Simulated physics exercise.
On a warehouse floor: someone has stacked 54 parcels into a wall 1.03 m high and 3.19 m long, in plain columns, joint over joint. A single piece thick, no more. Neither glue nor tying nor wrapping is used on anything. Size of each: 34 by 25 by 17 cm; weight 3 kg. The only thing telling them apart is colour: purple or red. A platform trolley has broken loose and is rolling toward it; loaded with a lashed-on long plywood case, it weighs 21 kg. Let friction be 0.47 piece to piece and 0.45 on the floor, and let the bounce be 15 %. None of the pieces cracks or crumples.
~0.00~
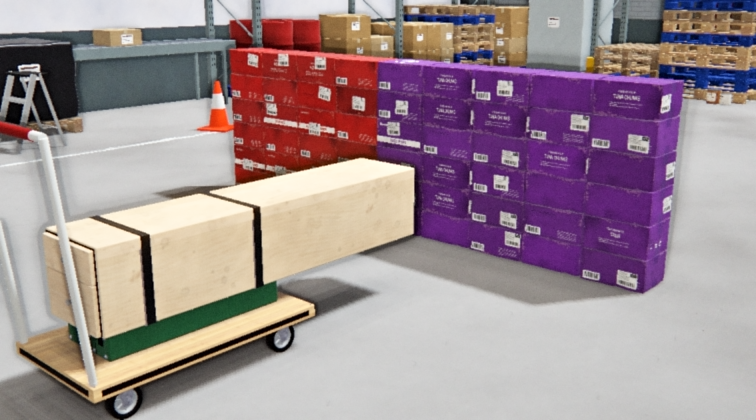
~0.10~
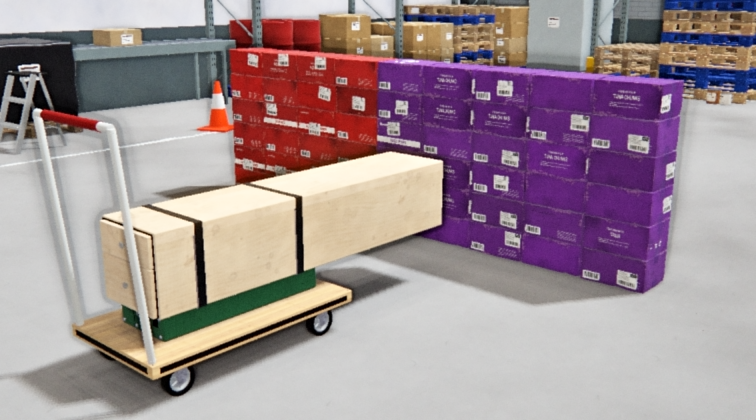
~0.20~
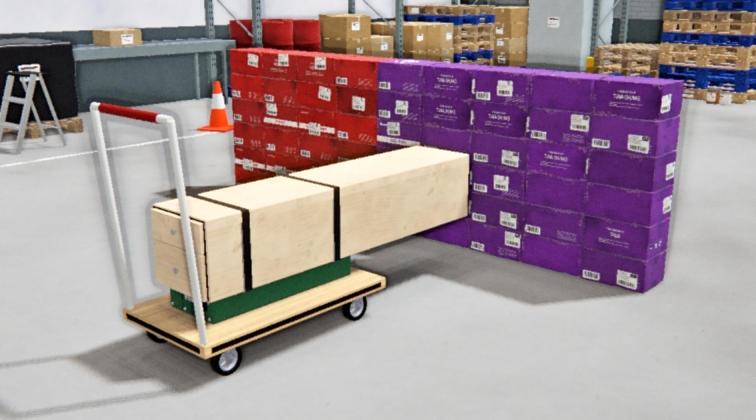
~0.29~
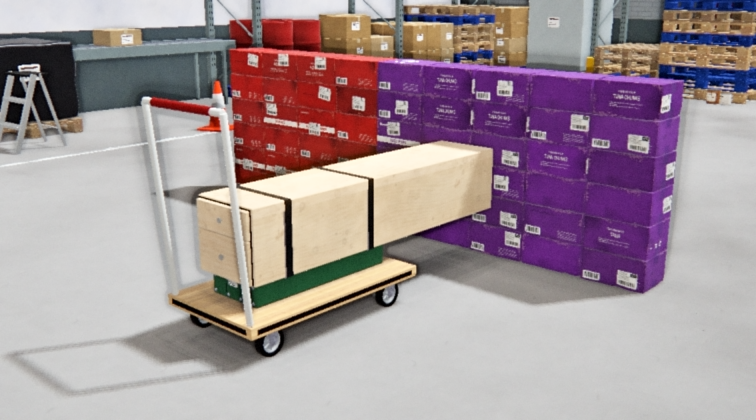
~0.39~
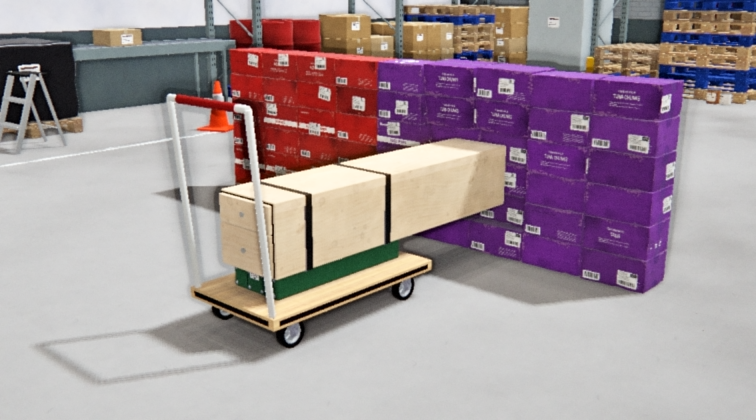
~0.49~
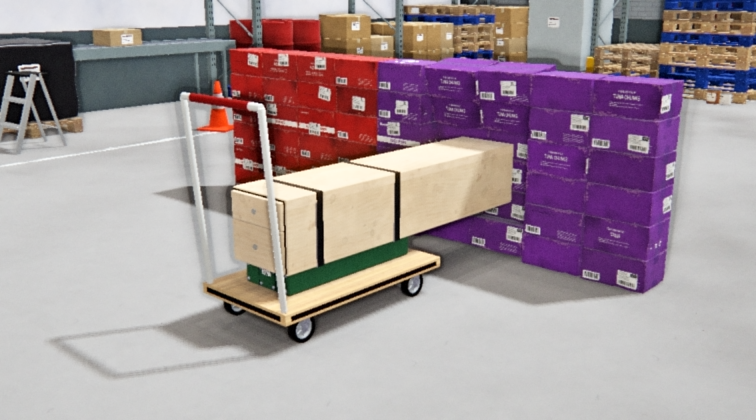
A trolley carrying a long, strapped wooden case rolled rightward across the warehouse floor toward a wall of red and purple boxes, then the case's front end pushed into the purple section, shifting several boxes.
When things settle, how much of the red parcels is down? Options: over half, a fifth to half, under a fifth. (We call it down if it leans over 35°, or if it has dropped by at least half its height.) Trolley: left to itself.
Down: Under a fifth.
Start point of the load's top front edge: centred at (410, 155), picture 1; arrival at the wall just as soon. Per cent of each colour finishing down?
Down at the end: Purple 20 per cent, red 0 per cent.
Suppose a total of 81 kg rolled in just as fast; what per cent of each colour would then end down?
You'd get purple 30 and red 0 percent.
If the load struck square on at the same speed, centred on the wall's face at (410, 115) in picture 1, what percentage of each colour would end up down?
Purple 30, red 0 per cent.
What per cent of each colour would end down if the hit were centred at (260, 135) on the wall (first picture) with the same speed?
That would leave purple at 0 % and red at 40 %.
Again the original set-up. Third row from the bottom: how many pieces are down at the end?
The tally comes to 2.
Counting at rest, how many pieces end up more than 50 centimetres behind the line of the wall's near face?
Estimate: Some 8.
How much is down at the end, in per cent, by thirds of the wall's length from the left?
Going left to right, I get 0, 30 and 30 percent.
Around 0.60 s, load 17 cm past the wall's line, still rolling; none of the 24 red parcels down (0 of 54 in all colours); top red parcel unmoved; top purple parcel tipped 25°.
Around 0.78 s, load 23 cm past the wall's line, still rolling; none of the 24 red parcels down (10 of 54 in all colours); top red parcel unmoved; top purple parcel tipped 55°, 18 cm lower.
Around 0.98 s, load 25 cm past the wall's line, still rolling; none of the 24 red parcels down (10 of 54 in all colours); top red parcel unmoved; top purple parcel tipped 48°, 24 cm lower.
Around 1.26 s, load 26 cm past the wall's line, stopped; none of the 24 red parcels down (10 of 54 in all colours); top red parcel unmoved; top purple parcel 58 cm lower.
Finally (2.5 s), load 18 cm past the wall's line, stopped; none of the 24 red parcels down (10 of 54 in all colours); top red parcel unmoved; top purple parcel 61 cm lower. That is 0 per cent. Seen by the last camera, middles, top red parcel near (368, 72), top purple parcel near (482, 175).
